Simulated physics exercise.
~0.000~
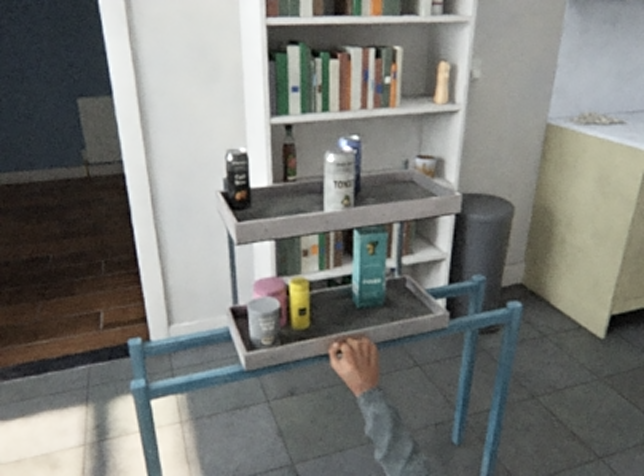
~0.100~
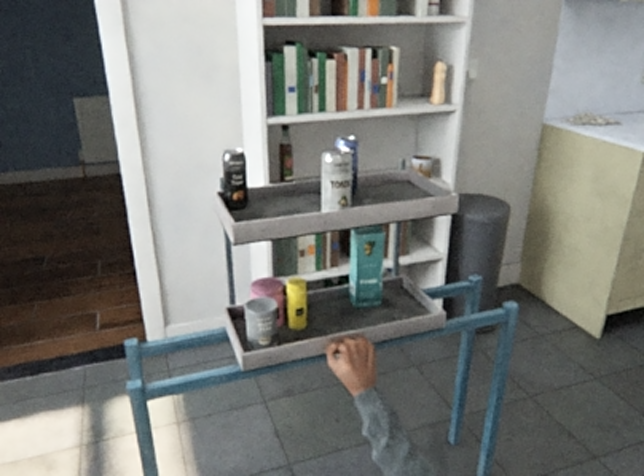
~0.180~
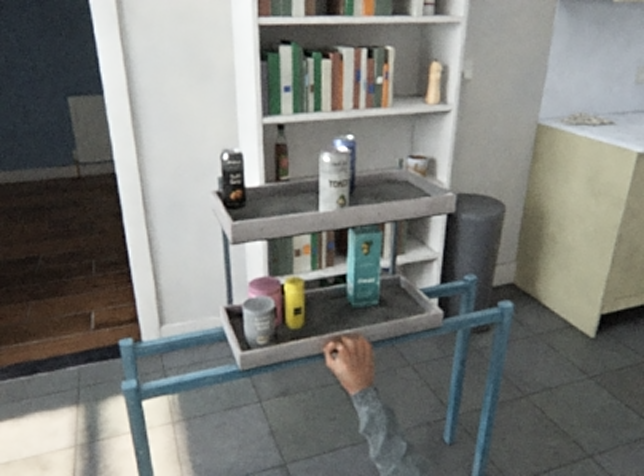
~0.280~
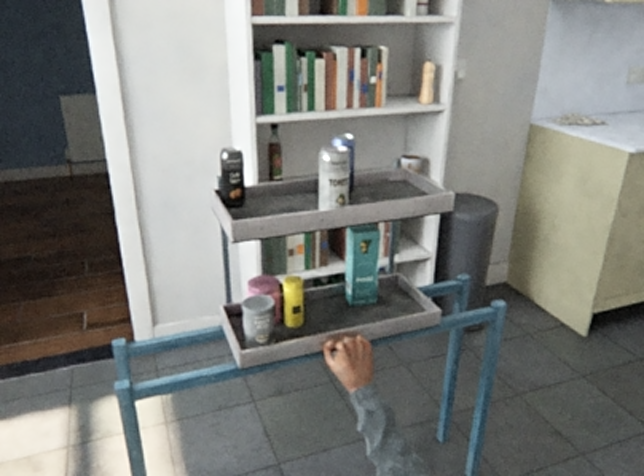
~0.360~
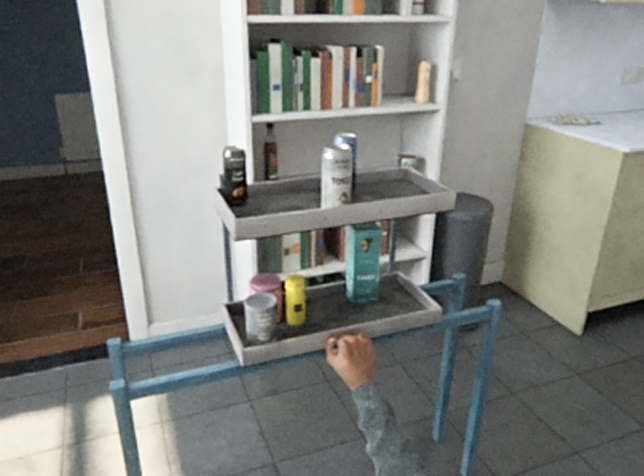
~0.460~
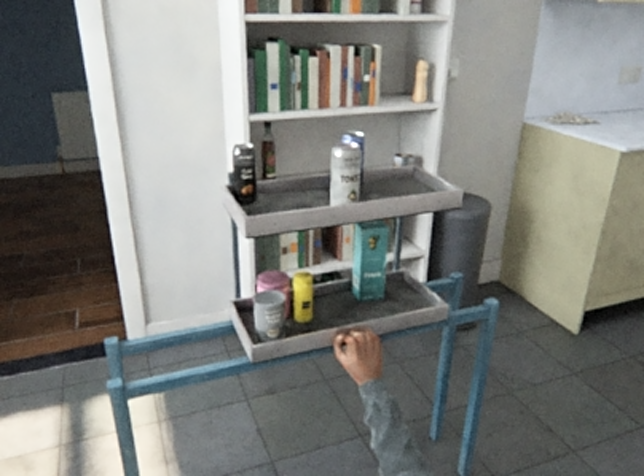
A two-tier tray of cans, jars and a turquoise carton shifting slightly right on blue rails, a hand at its front edge.
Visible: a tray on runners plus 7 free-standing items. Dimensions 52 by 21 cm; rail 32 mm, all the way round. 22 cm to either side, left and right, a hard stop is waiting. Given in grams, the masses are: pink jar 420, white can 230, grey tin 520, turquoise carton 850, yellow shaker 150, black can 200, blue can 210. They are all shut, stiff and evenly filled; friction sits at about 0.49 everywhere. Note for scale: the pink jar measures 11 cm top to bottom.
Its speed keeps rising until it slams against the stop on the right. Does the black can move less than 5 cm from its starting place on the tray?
Moved off.
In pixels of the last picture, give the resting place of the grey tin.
It finishes around (338, 304).
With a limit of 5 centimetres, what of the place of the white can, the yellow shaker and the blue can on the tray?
Here is how it goes: The white can remains near its start; next, the yellow shaker moves off; last, the blue can moves off.
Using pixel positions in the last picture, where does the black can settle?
At roughly (347, 179).
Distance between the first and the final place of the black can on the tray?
Net shift near 12 cm.
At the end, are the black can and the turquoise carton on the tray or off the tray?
The black can is kept in bounds, the turquoise carton is not kept in bounds.
After 1.16 s, tray moved 22 cm right; black can 41° off upright near (330, 165); yellow shaker 68° off upright; blue can 26° off upright.
After 1.66 s, tray moved 22 cm right; turquoise carton now off the tray; black can on its side near (347, 179); blue can on its side.
In the end (2.2 s), off the tray, turquoise carton; toppled on the tray, yellow shaker, black can and blue can; the other 3 under 5 cm from the start. In the last view, black can near (347, 179).
